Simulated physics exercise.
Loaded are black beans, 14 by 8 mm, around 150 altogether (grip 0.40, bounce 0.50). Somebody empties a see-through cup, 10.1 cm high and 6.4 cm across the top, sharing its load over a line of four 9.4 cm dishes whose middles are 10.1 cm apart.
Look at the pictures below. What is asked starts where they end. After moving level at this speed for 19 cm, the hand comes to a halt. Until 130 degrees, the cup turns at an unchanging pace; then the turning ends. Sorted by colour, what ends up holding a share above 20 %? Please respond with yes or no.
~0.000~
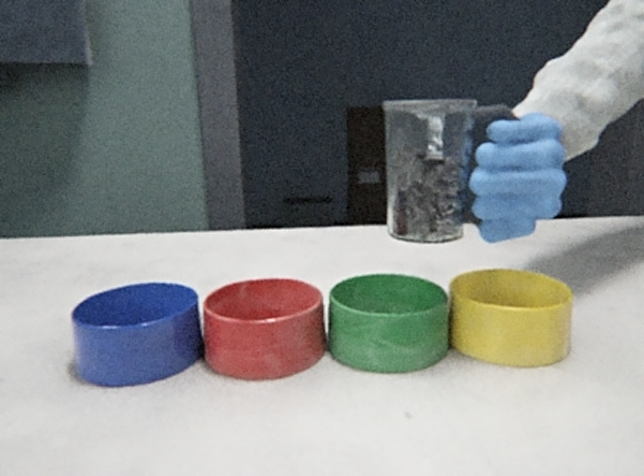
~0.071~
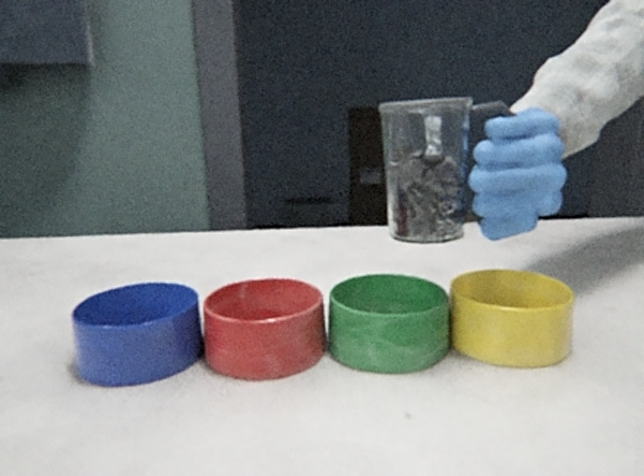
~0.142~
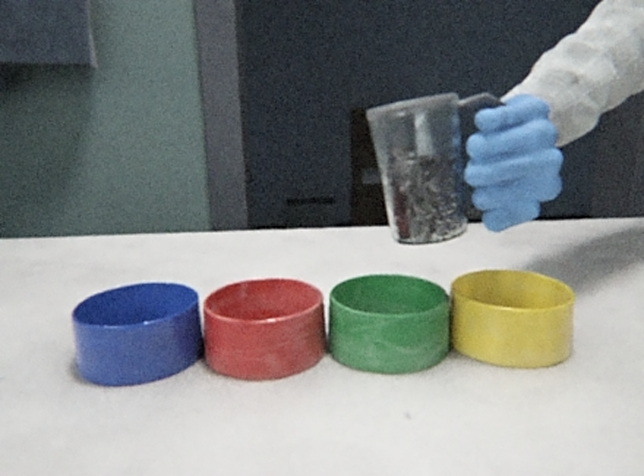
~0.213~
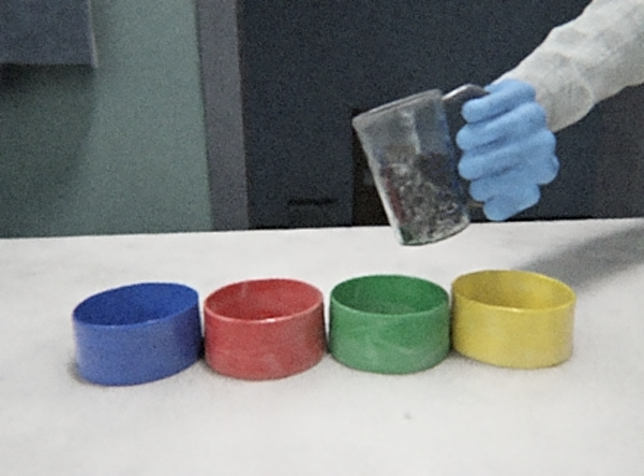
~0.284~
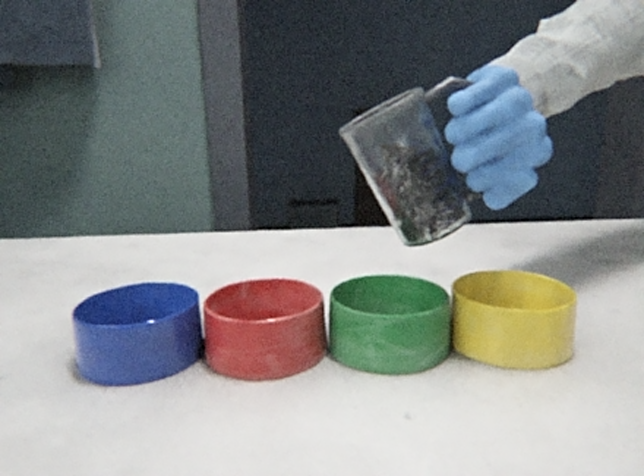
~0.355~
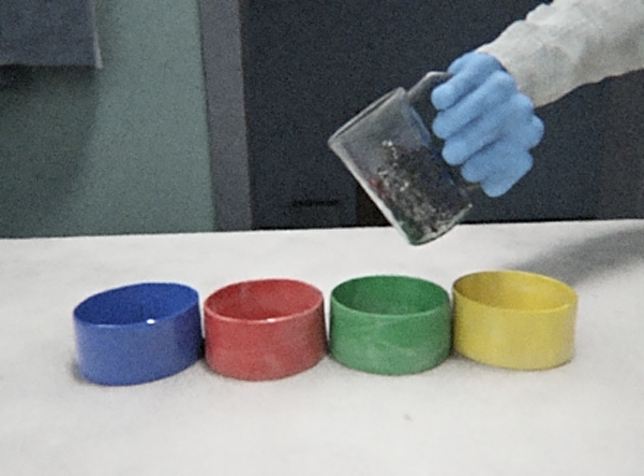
Red dish yes, blue dish no, green dish no, yellow dish no, counter no.
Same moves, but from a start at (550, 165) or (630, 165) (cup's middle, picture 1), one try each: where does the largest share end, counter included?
First try: Green; second try: Yellow.
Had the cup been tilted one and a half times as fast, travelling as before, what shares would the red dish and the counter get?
Red 100; counter 0.
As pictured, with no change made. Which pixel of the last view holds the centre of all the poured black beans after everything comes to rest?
About (255, 327).
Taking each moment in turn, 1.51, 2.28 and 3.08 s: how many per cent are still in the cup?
In order, near 0 %, 0 % and 0 %.
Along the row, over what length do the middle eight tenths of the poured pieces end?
Length: About 5 cm.
Then, at 1.51 s, tilt 130 degrees; cup holds 0 %, red 100 %.
After 2.28 s, tilt 130 degrees; cup holds 0 %, red 100 %.
After 3.08 s, tilt 130 degrees; cup holds 0 %, red 100 %.
At rest (3.4 s), red 100 %, blue 0 %, green 0 %, yellow 0 %, counter 0 %.
